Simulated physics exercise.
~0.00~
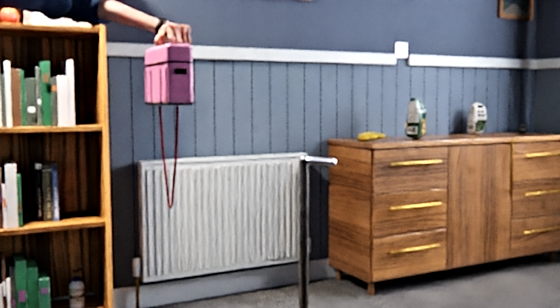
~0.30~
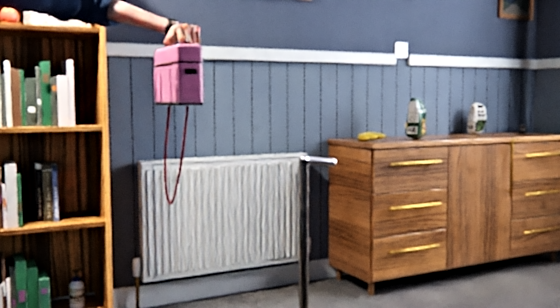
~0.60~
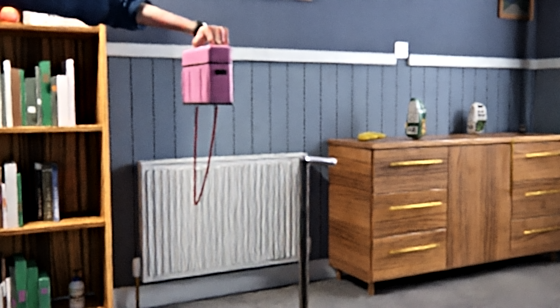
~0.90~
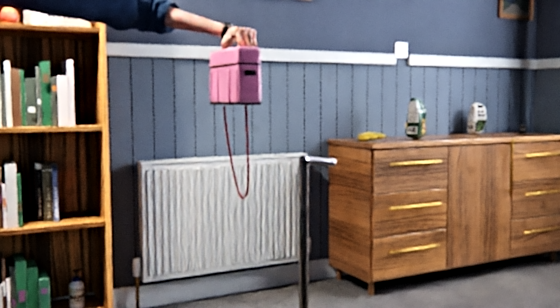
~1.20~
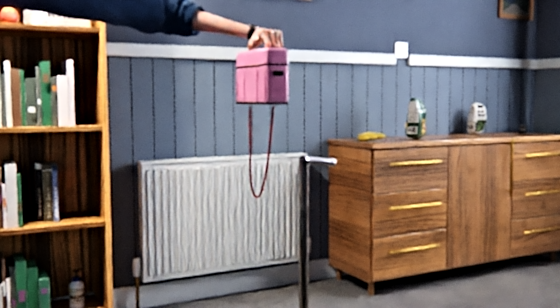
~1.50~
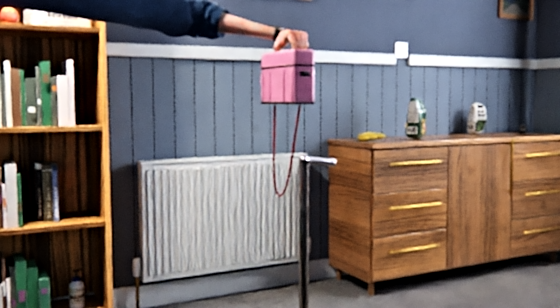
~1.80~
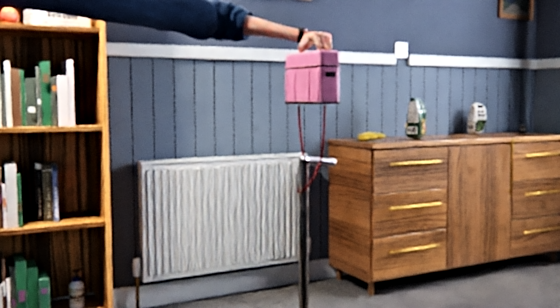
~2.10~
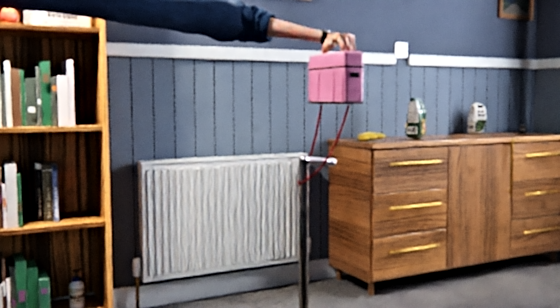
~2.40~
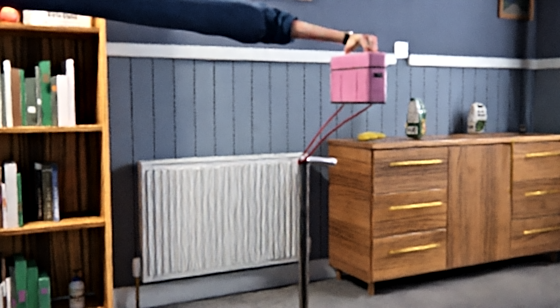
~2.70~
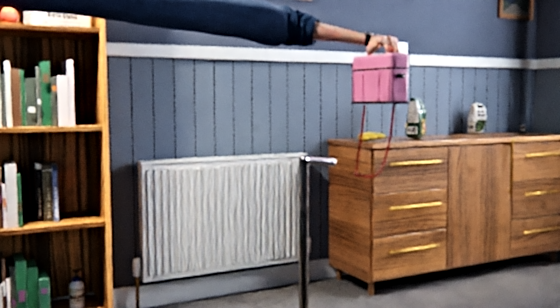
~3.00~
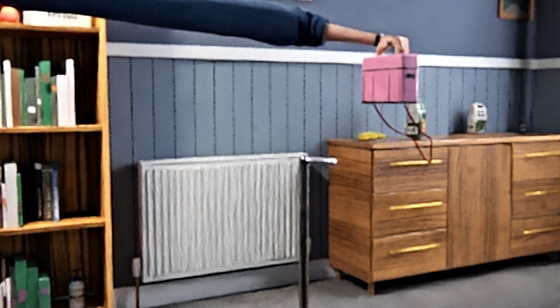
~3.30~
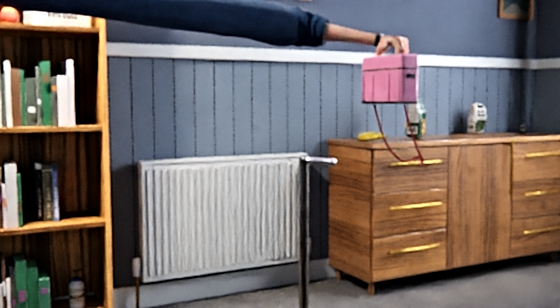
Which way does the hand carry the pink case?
The hand carries the pink case to the right, from near the bookshelf towards the wooden cabinet.
